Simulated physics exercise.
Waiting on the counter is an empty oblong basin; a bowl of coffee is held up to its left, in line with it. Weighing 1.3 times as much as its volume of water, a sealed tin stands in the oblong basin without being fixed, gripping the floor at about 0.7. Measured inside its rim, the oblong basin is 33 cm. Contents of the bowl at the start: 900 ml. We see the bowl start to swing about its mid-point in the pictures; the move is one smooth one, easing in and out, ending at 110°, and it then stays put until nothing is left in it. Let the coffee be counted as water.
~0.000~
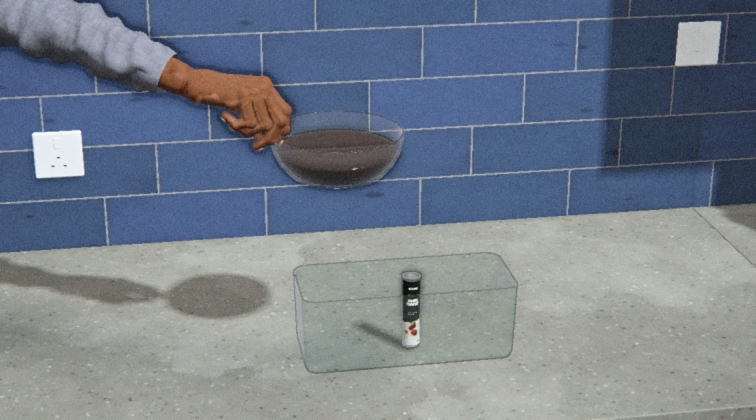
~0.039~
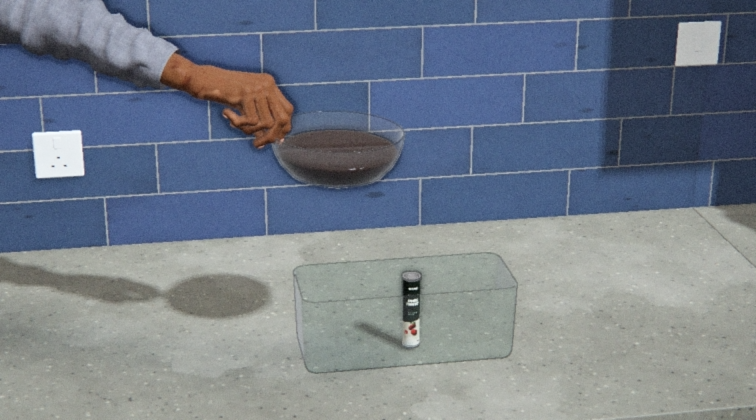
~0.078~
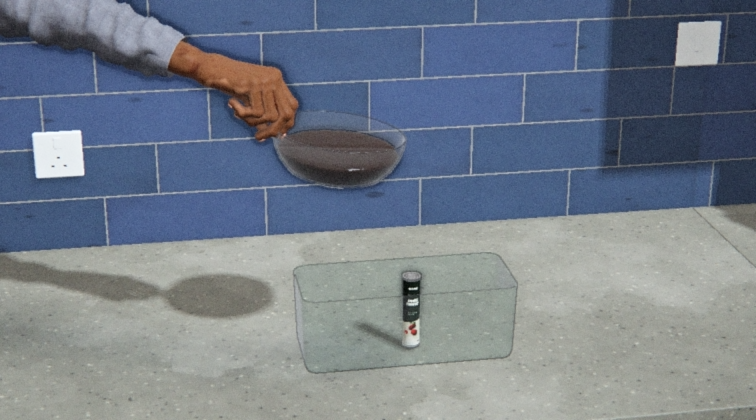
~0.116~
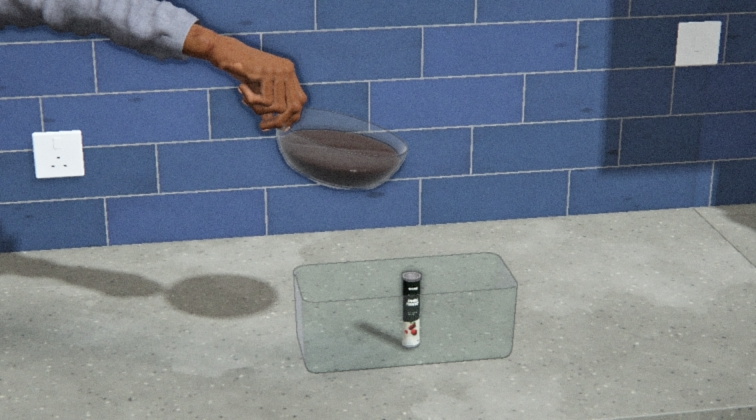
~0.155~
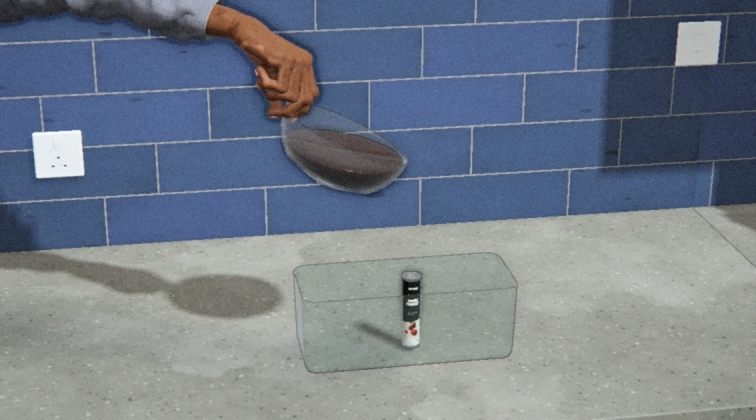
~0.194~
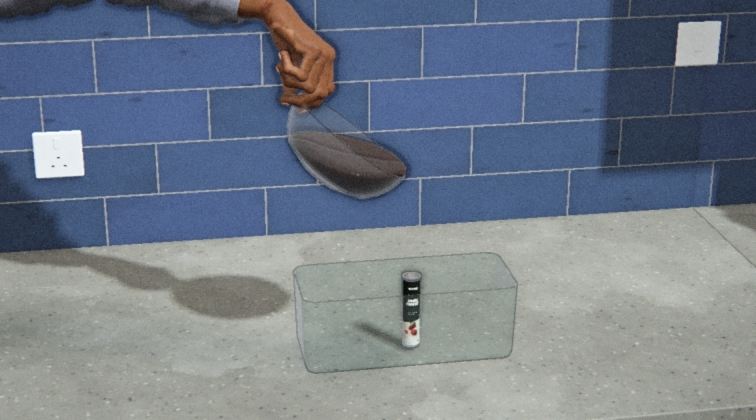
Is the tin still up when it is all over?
Yes, the tin stays standing.
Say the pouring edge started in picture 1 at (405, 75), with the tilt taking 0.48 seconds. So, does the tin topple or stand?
It tumbles.
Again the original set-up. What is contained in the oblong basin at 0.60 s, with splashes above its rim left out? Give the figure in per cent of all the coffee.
Some 80 per cent.
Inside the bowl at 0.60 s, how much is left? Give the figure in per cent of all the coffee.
I'd say some 0 per cent remains.
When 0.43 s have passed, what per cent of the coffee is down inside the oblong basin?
Roughly 32 percent of it.
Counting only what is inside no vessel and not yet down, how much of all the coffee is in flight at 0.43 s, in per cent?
Estimate: Some 66 % of the total.
By 0.43 s the tilt is 107° and 2 per cent is still to pour; the tin stands where it began.
By 0.60 s the tilt is 110° and 0 per cent is still to pour; the tin stands where it began.
By 0.78 s the tilt is 110° and 1 per cent is still to pour; the tin stands where it began.
By 0.98 s the tilt is 110° and 0 per cent is still to pour; the tin stands where it began.
At rest the tin stands where it began.
